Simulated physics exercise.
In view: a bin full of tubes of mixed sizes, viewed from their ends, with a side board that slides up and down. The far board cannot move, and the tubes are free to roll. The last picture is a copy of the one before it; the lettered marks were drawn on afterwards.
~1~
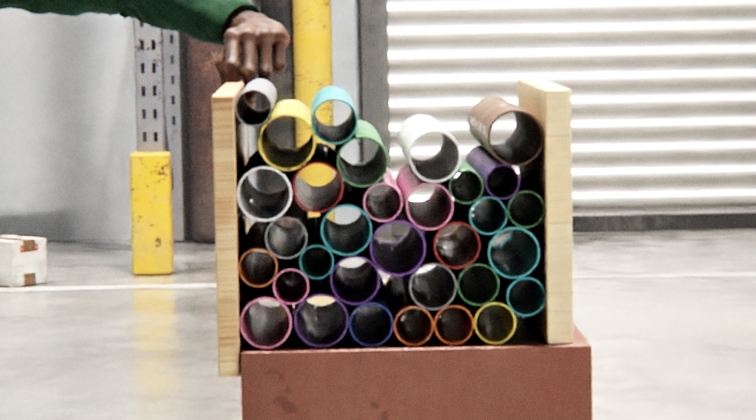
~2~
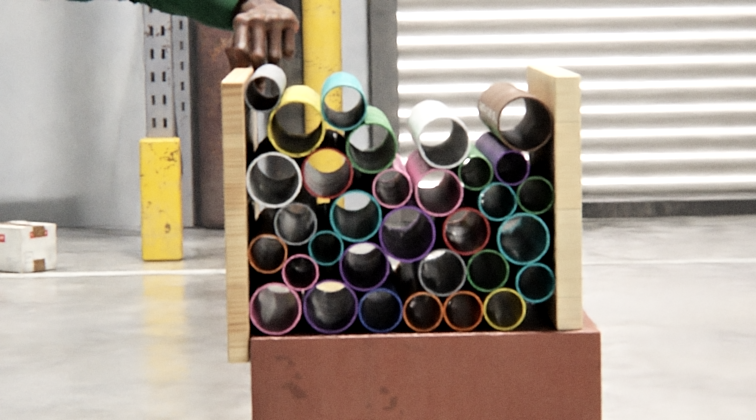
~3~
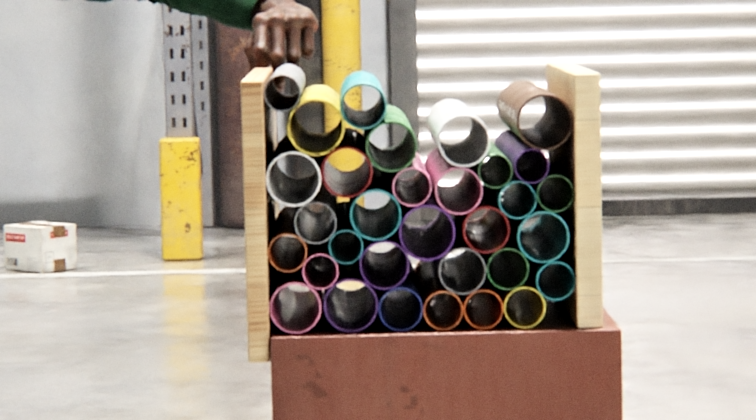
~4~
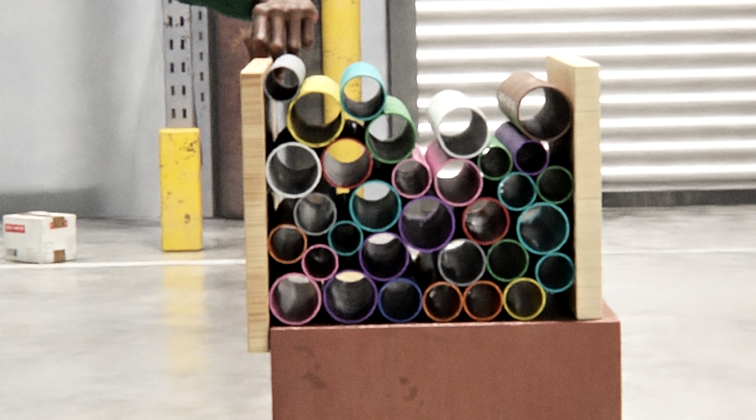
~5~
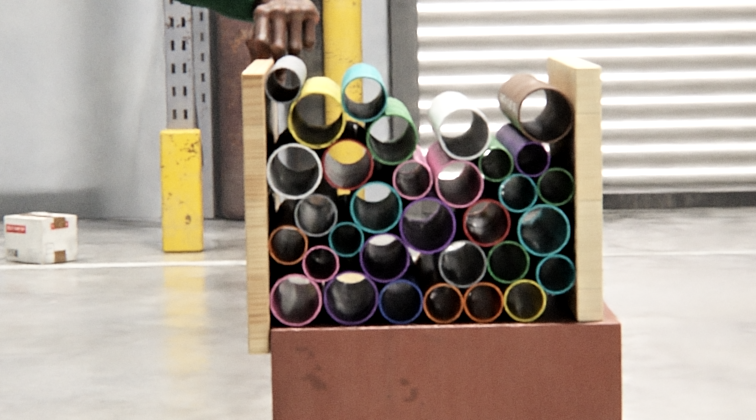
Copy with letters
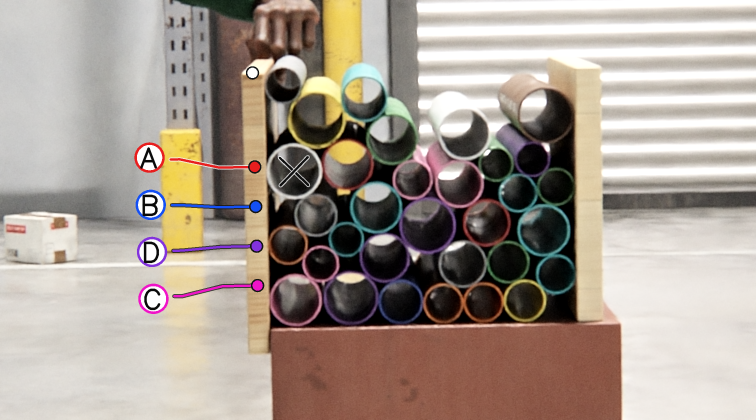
Mixed-size tubes sit stacked between wooden boards, barely moving, while a hand rests above the left side.
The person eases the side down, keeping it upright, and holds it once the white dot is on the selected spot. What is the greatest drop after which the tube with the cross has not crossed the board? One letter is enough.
Slide it to B.
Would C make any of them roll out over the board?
At C: Yes.
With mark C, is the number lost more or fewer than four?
At C, more than four.
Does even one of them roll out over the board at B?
Yes, at B.
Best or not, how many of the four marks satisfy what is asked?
Two of them.
On the copy, A at (255, 167); B at (256, 206); C at (258, 285); D at (257, 246); the cross at (294, 171); the white dot at (253, 73).
On B. First, top of the board (265, 144).
Then, top of the board (267, 205).
Finally, top of the board (267, 205), two out over the board, the crossed one still inside.
By contrast, A keeps the crossed one inside; C lets the crossed one out; D lets the crossed one out.
